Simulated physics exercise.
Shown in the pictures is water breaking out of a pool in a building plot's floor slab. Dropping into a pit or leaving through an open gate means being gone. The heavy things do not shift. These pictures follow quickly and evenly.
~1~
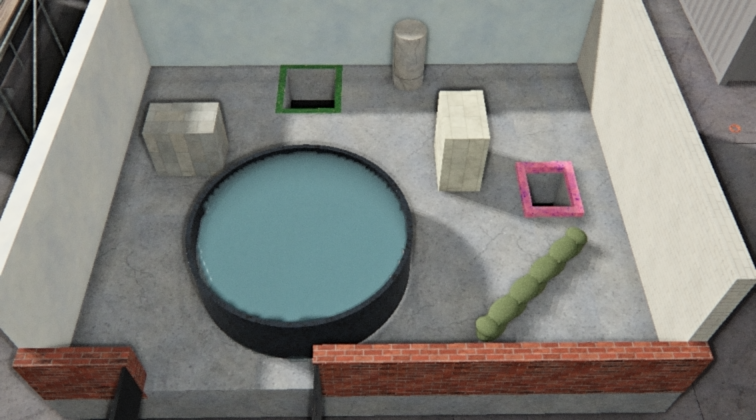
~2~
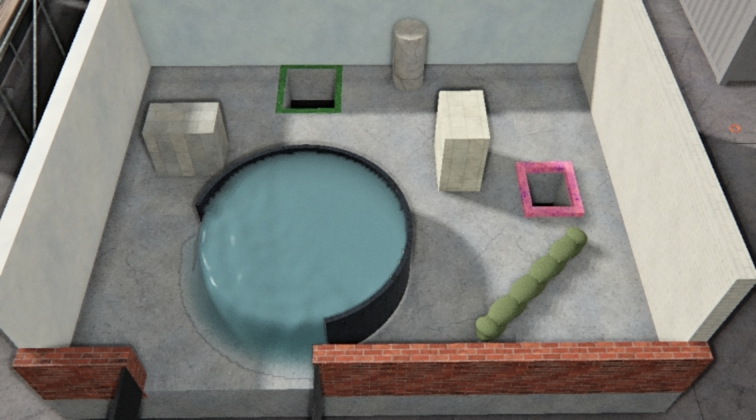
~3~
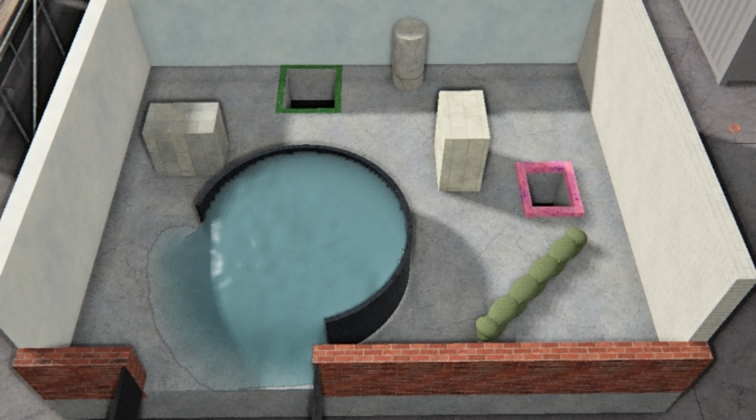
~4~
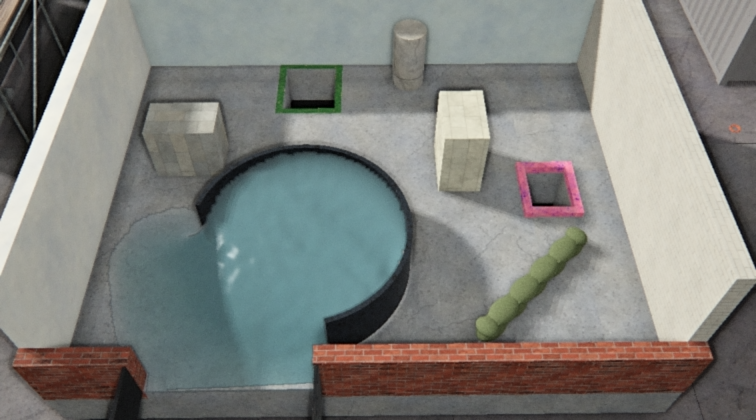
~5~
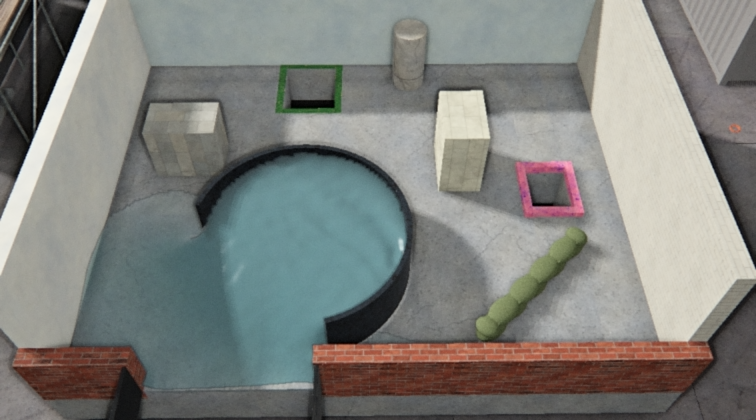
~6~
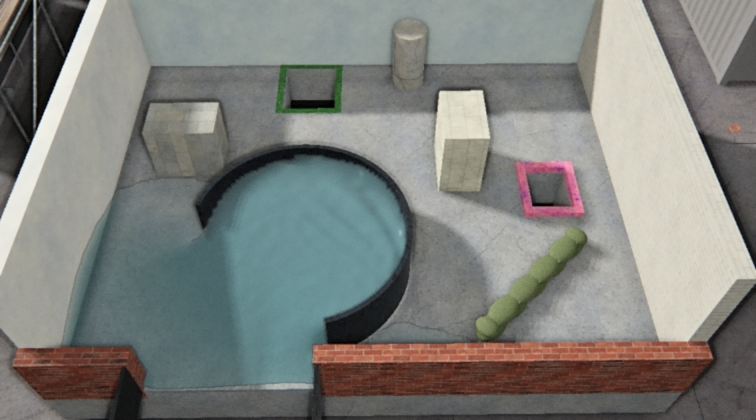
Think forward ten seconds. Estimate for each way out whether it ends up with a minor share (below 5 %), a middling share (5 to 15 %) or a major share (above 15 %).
The gate is likely to claim a large share past fifteen per cent; the green pit is likely to claim a middle share of five to fifteen per cent; the pink pit is likely to claim a small share beneath five per cent.
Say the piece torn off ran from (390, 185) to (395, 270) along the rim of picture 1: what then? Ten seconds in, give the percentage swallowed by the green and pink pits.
Near enough: Green 4 percent, pink 25 percent.
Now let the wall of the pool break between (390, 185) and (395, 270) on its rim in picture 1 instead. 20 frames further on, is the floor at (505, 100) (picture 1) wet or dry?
Verdict: Under water.
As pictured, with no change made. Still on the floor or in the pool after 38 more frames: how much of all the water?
About 42 per cent.
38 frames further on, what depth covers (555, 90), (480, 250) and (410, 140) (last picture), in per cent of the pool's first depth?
Going in order, that's 0, 0 and 2 %.
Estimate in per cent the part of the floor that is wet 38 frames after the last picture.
My estimate is close to 55 per cent.
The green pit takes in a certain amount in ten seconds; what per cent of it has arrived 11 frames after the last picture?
Around 0 in a hundred.
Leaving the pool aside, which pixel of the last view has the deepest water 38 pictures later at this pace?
Deepest spot: Near (149, 76).
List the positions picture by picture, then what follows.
In the first frame, still water in the pool at (300, 230).
In the second frame, the front is at a hidden place, out from the gap at (222, 318).
In the third frame, water pours out at (222, 318) and has run to a hidden place.
In the fourth frame, the front is at a hidden place, out from the gap at (223, 320).
In the fifth frame, water pours out at (223, 321) and has run to a hidden place.
In the sixth frame, water pours out at (223, 321) and has run to a hidden place.
A moment on, water covers 25 % of the floor; the gate 17 %, the green pit 0 %, the pink pit 0 %.
Next, water covers 30 % of the floor; the gate 30 %, the green pit 0 %, the pink pit 0 %.
Then, water covers 40 % of the floor; the gate 43 %, the green pit 0 %, the pink pit 0 %.
Later, water covers 55 % of the floor; the gate 54 %, the green pit 5 %, the pink pit 0 %.
In the end, water covers 80 % of the floor; the gate 60 %, the green pit 10 %, the pink pit 0 %.
